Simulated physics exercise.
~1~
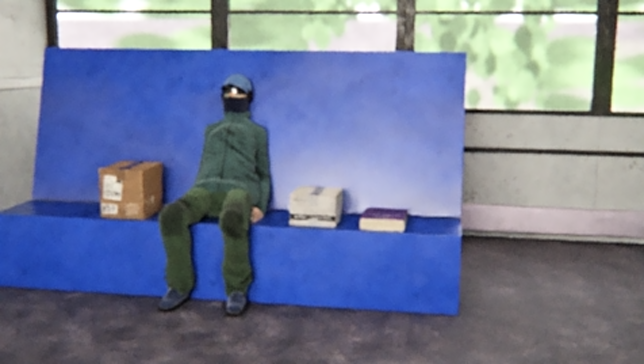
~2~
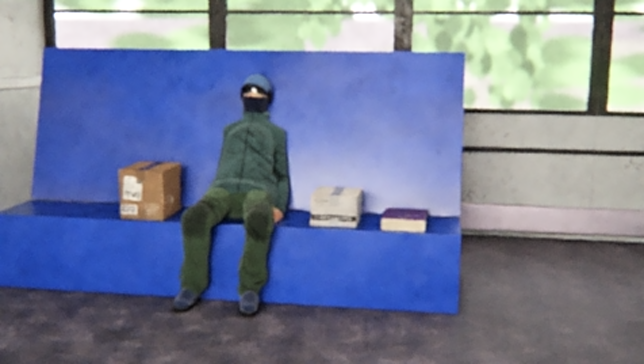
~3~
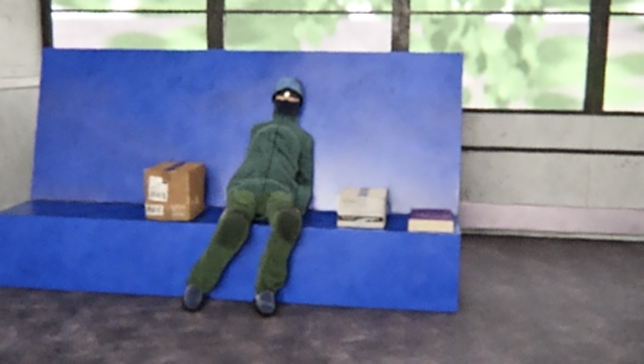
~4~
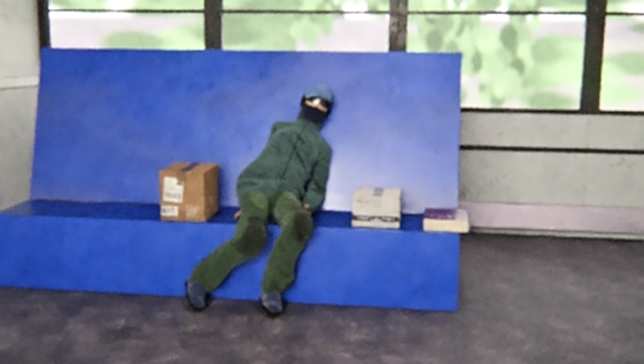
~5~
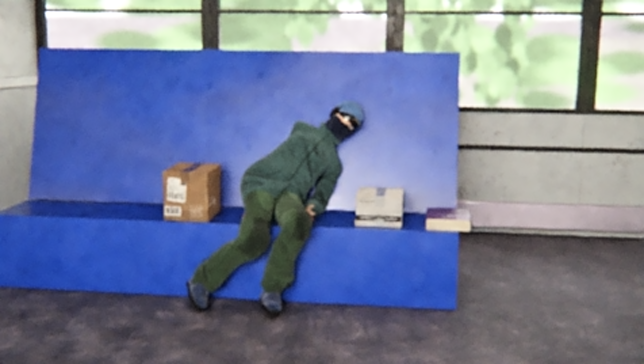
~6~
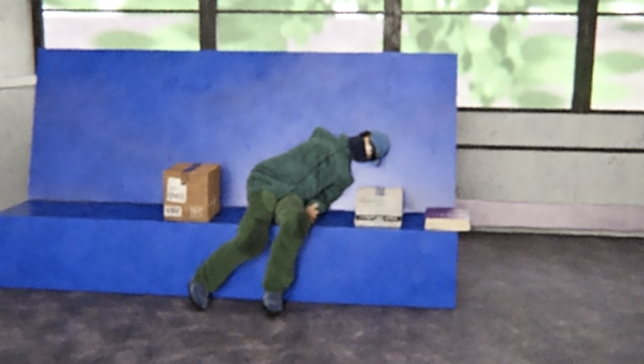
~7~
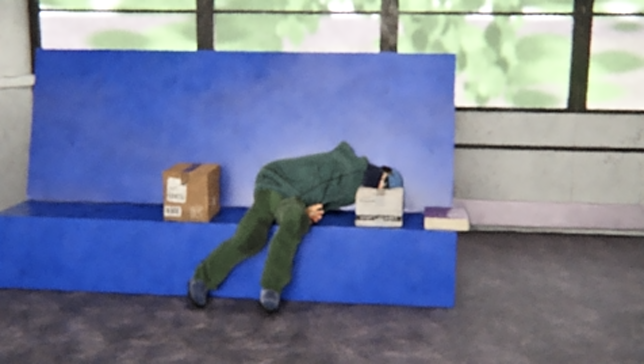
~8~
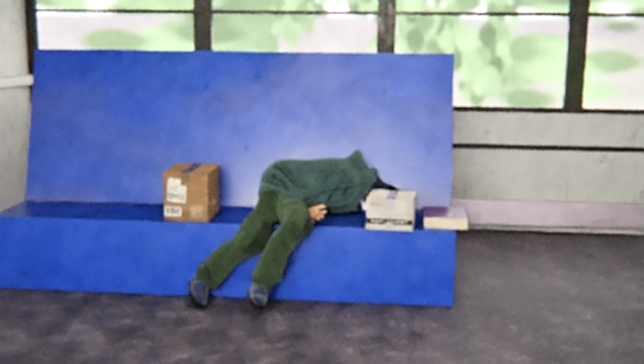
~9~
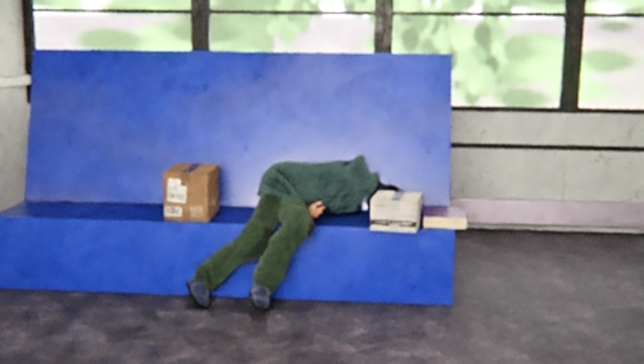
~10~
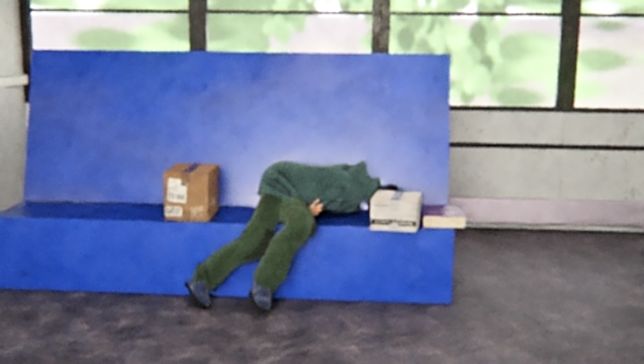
A person in a dark green jacket, green trousers and blue cap sits slumped on a long blue bench beneath windows, seen from the front, with a brown box to the left and a white carton and a flat purple-topped item to the right. The person and all three items slide right along the seat until the items stop, the purple-topped one at the bench's right end. The person topples sideways to the right, head dropping onto the white carton and nudging it farther right. The person ends folded over on the seat, feet on the floor, with everything still on the bench.
